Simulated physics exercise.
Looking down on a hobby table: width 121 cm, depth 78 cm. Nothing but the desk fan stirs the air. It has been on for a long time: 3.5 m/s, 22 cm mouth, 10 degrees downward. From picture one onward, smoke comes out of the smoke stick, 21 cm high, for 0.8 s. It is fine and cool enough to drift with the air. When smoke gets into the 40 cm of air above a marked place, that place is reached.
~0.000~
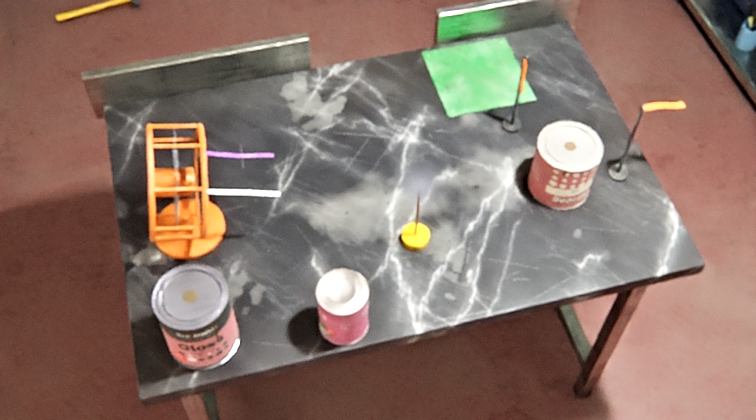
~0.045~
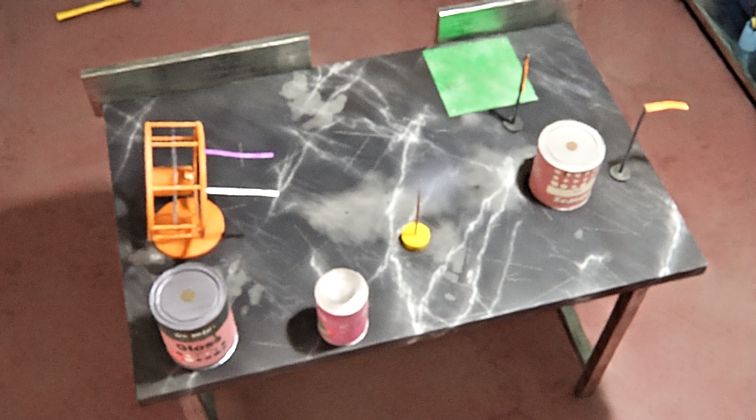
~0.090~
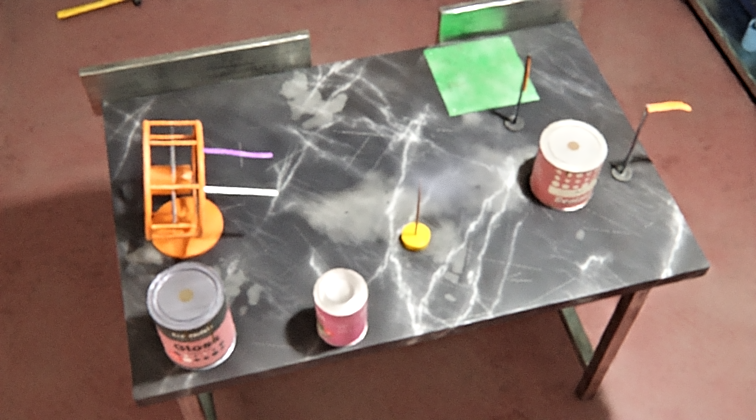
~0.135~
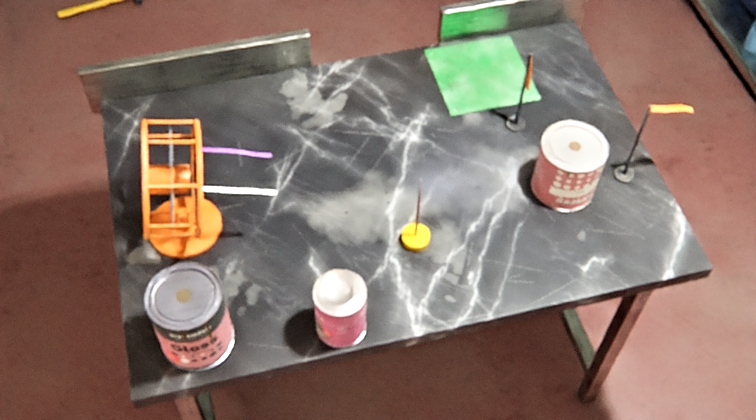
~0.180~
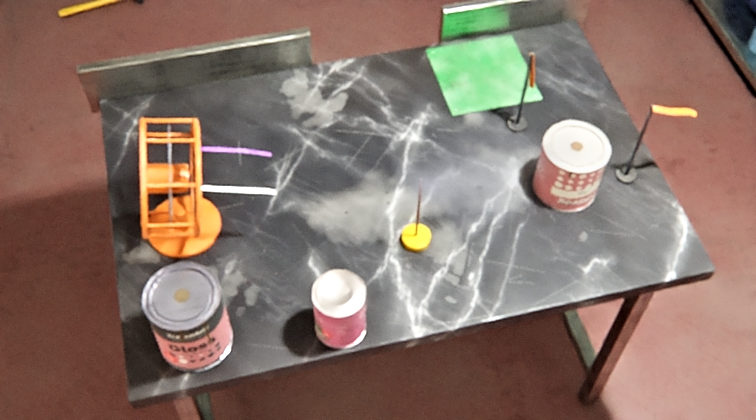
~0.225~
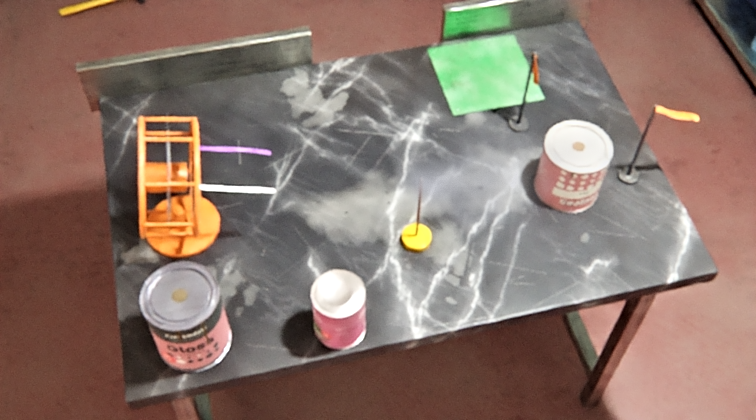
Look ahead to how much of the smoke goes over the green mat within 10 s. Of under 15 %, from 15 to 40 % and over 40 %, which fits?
The answer is not even 15 %.
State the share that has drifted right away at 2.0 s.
Around 100 percent.
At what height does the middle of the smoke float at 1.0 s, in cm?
16 cm.
By 1.0 s we count, 0 % has passed over the green mat, with 64 % still about or yet to come, and the middle of the rest is near (679, 182).
By 2.0 s we count, 0 % has passed over the green mat, with 5 % still about or yet to come.
By 4.0 s we count, 0 % has passed over the green mat, with 0 % still about or yet to come.
By 10.0 s we count, 0 % has passed over the green mat, with 0 % still about or yet to come.
